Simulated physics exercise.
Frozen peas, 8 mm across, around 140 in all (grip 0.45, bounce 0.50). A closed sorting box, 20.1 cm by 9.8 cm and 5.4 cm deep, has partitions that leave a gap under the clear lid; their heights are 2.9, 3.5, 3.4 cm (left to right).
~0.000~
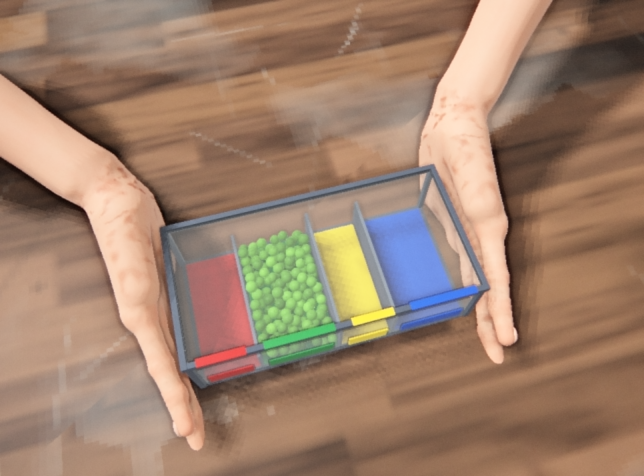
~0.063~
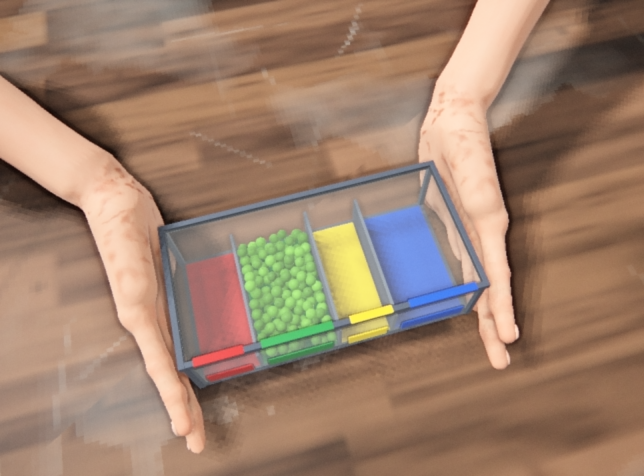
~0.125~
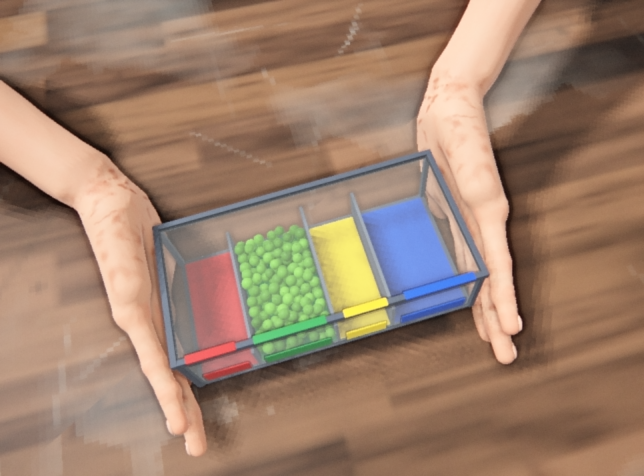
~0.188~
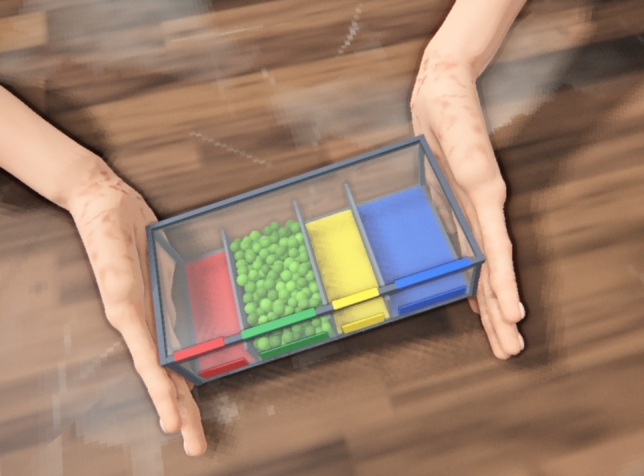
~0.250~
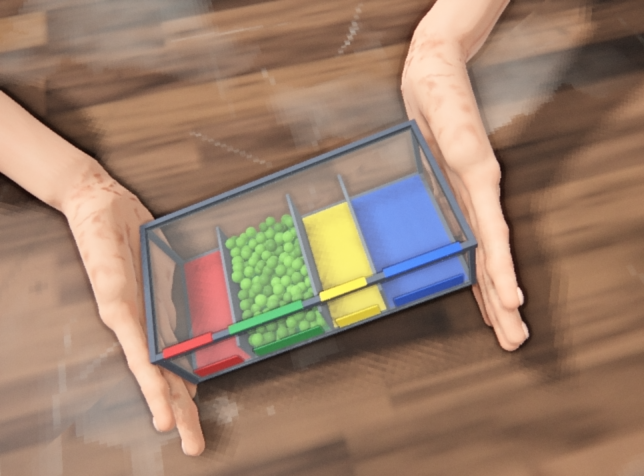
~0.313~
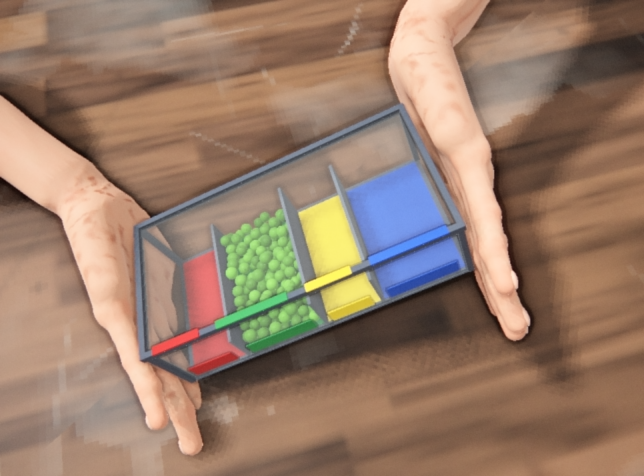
Two hands held a clear box with red, green, yellow and blue sections, frozen peas filling the green one, then steadily tilted it, raising the right end while the peas stayed in their section.
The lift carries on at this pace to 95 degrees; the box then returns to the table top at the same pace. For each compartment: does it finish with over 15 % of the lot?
Red: Above, blue: Below, green: Above, yellow: Below.
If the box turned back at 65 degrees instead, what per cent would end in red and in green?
Then: Red 5, green 95.
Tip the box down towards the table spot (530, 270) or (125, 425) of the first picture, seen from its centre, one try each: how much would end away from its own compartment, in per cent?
Some 60 and 70 per cent.
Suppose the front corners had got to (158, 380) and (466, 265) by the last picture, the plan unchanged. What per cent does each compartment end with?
Red 70, blue 0, green 30, yellow 0.
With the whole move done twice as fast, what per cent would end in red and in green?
In that case red 75; green 25.
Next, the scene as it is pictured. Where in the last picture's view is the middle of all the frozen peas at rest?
At about (220, 276).
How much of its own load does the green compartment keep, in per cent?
Roughly 30 per cent.
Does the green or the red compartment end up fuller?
The red one has more.
Then, at 1.35 s, tilt 95 degrees; red 35 %, green 65 %.
Then, at 2.05 s, tilt 41 degrees; red 70 %, green 30 %.
Then, at 2.77 s, tilt 0 degrees; red 70 %, green 30 %.
By 3.5 s all is still; red 70 %, blue 0 %, green 30 %, yellow 0 %.
